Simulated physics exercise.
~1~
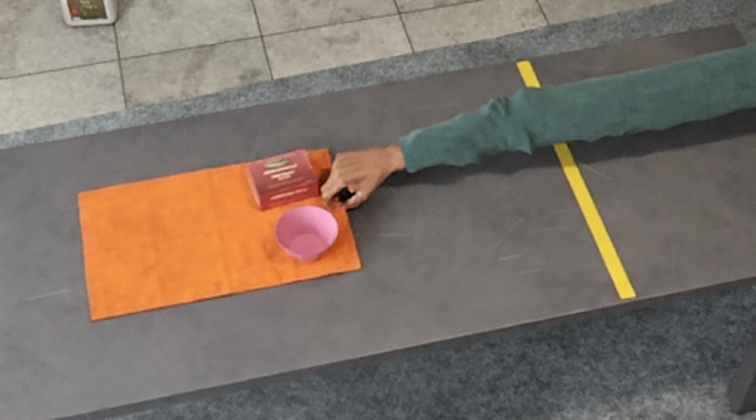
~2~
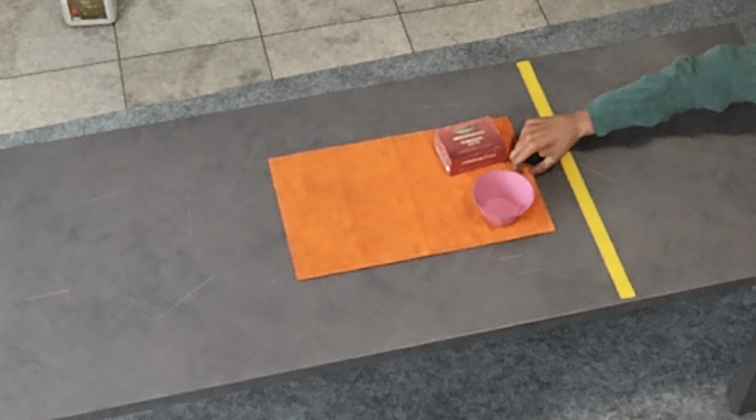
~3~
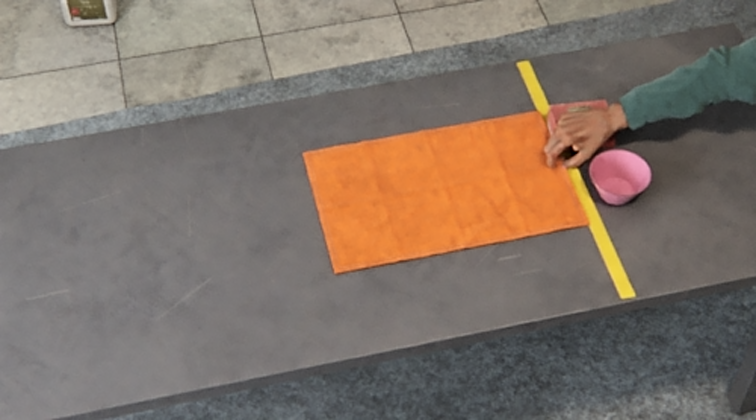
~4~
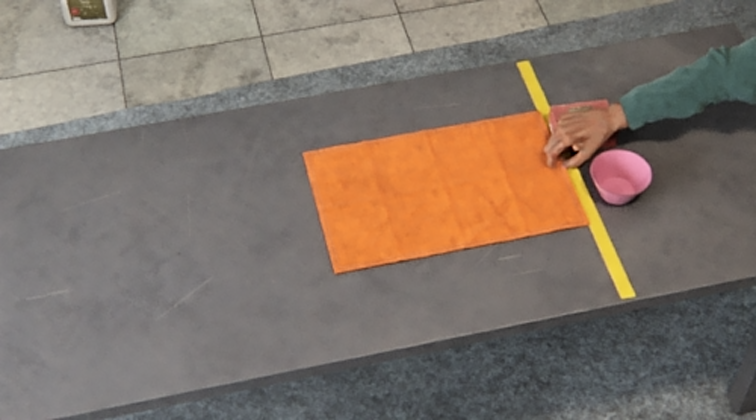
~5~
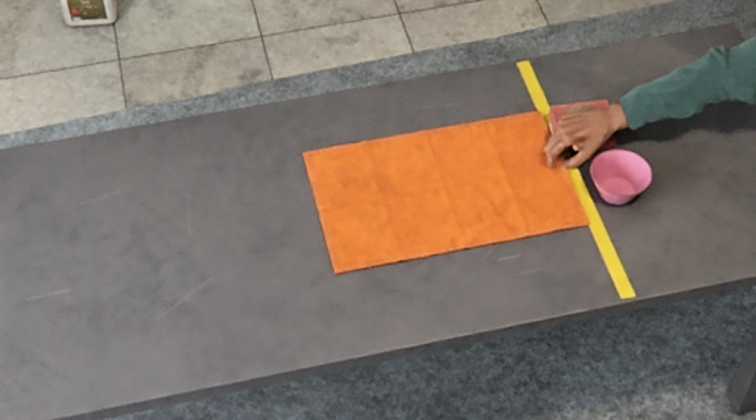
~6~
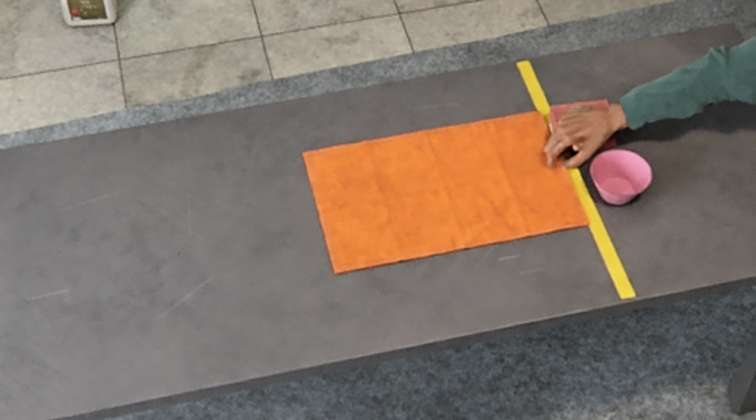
The footage shows a hand dragging an orange cloth carrying a pink bowl and a red packet rightward across a grey table until its edge meets a yellow tape line, where the cloth stops while the bowl and packet slide off and rest beyond the tape.
